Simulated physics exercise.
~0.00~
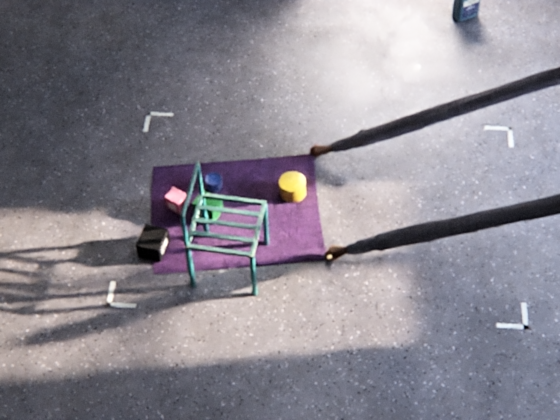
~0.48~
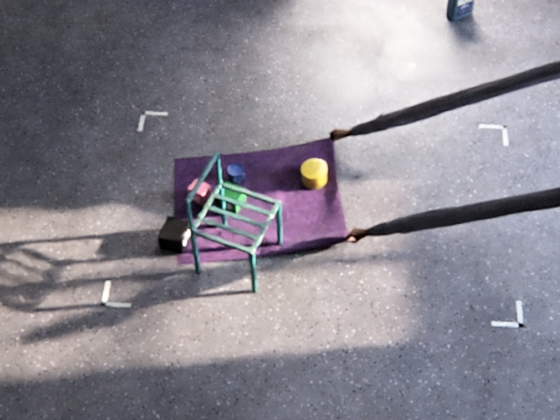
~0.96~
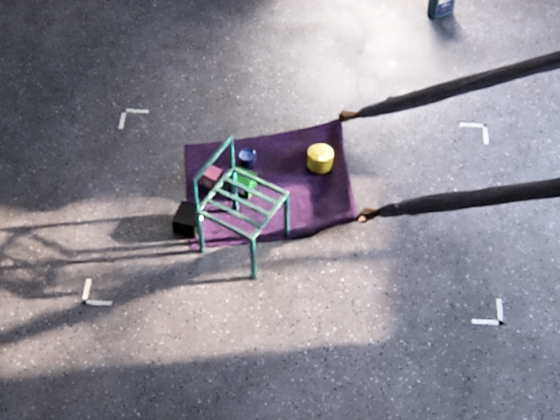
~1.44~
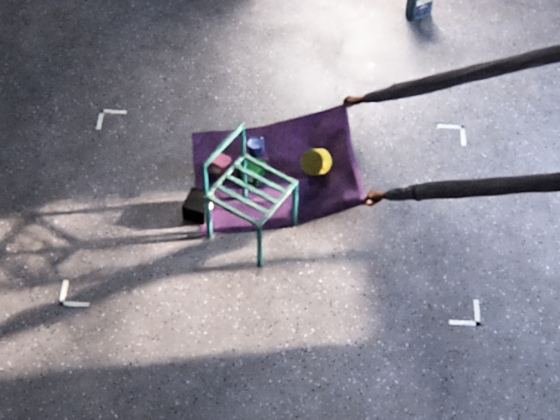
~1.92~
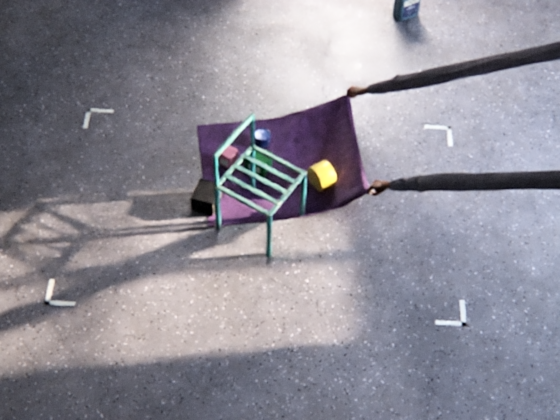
Two long, dark arms slid a purple sheet across a gray floor, carrying a teal chair and several small objects up and to the right, then lifted its right edge, and the yellow tub tipped over and ended up near the chair.
